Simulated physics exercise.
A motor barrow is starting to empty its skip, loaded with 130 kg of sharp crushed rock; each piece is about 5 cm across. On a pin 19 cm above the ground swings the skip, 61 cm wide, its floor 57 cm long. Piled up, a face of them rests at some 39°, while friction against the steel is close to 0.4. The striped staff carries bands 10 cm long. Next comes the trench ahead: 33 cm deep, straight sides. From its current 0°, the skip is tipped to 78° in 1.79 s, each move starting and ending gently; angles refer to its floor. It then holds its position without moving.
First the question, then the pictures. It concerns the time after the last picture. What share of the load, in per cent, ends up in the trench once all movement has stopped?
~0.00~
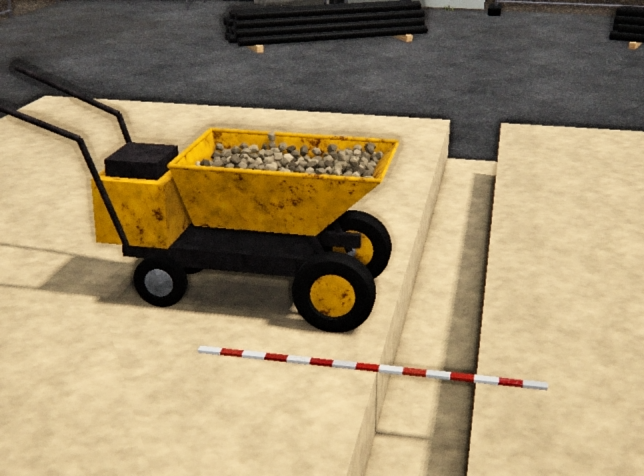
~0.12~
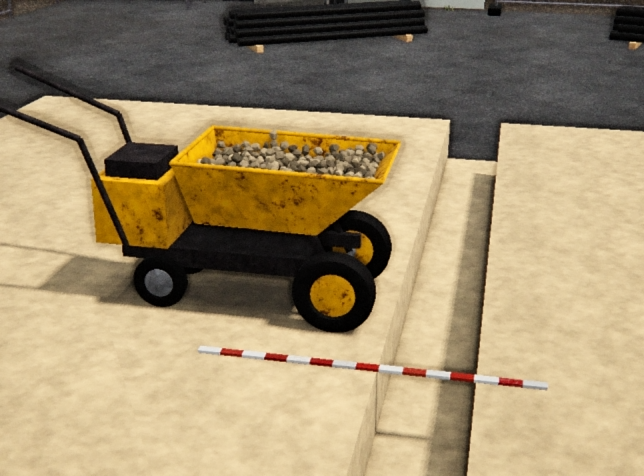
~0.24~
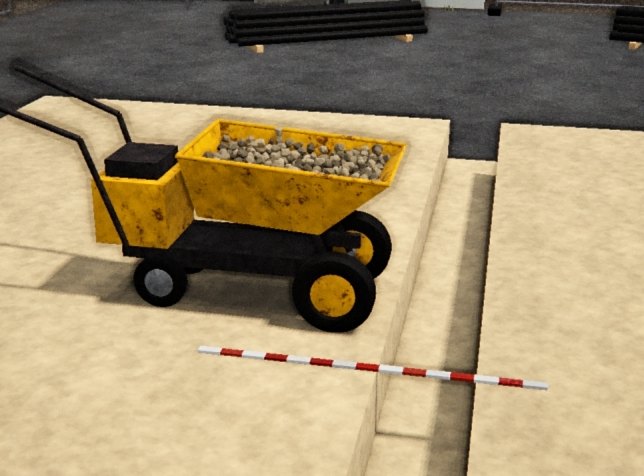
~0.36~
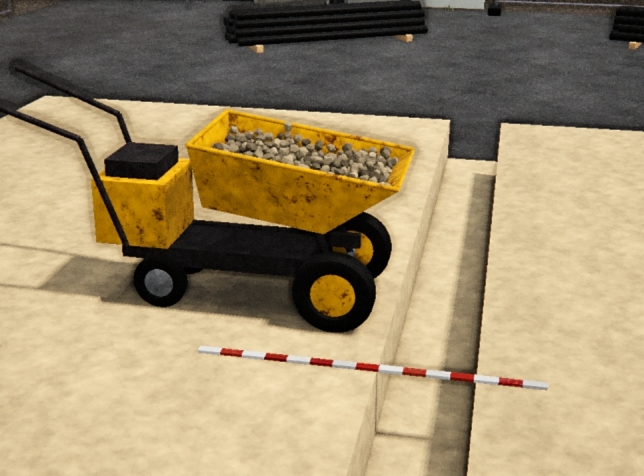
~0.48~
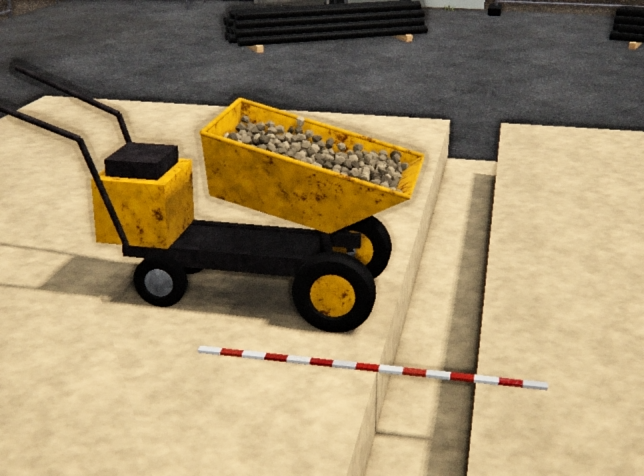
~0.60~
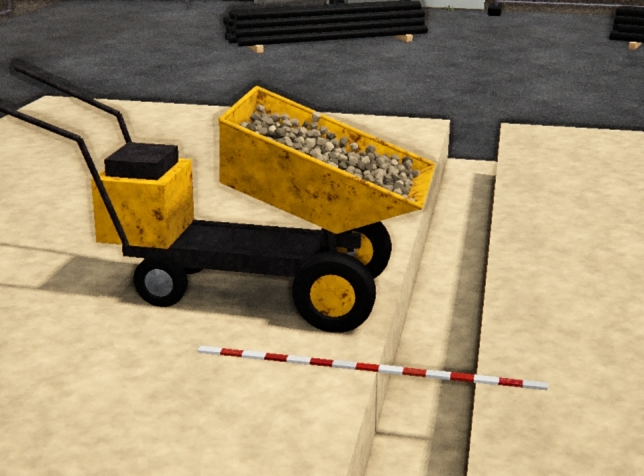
About 23 per cent.
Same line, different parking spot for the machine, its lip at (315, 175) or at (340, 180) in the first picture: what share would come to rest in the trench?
The first start gives about 100 per cent, the second about 90.
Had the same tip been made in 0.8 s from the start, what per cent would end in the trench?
With that change, it comes to around 15 per cent.
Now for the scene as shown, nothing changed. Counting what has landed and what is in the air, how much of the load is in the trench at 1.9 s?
I'd say near 10 per cent at that time.
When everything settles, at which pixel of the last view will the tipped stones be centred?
Centre estimate: Around (516, 318).
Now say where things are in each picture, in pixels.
In the first picture, lip at (381, 181), floor tilted 0°, highest stones at (348, 154).
In the second picture, the skip is at 1°, its lip at (383, 182); the top of the load is at (351, 153); the stones move at 0.2 m/s on average.
In the third picture, lip at (389, 185), floor tilted 4°, highest stones at (288, 144); the stones move at 0.3 m/s on average.
In the fourth picture, lip at (398, 190), floor tilted 8°, highest stones at (259, 137); the stones move at 0.4 m/s on average.
In the fifth picture, lip at (410, 198), floor tilted 14°, highest stones at (257, 129); the stones move at 0.5 m/s on average.
In the sixth picture, the skip is at 20°, its lip at (422, 208); the top of the load is at (271, 119); the stones move at 0.6 m/s on average.
After 1.3 s the floor is at 66°; 99 % in the skip, 1 % in the trench; the foremost stones are at (479, 274).
After 1.9 s the floor is at 78°; 40 % in the skip, 10 % in the trench, 50 % past the trench; the foremost stones are at (601, 325).
After 2.2 s the floor is at 78°; 19 % in the skip, 19 % in the trench, 62 % past the trench; the foremost stones are past the picture's edge.
After 4.2 s the floor is at 78°; 16 % in the skip, 23 % in the trench, 61 % past the trench; the foremost stones are past the picture's edge.
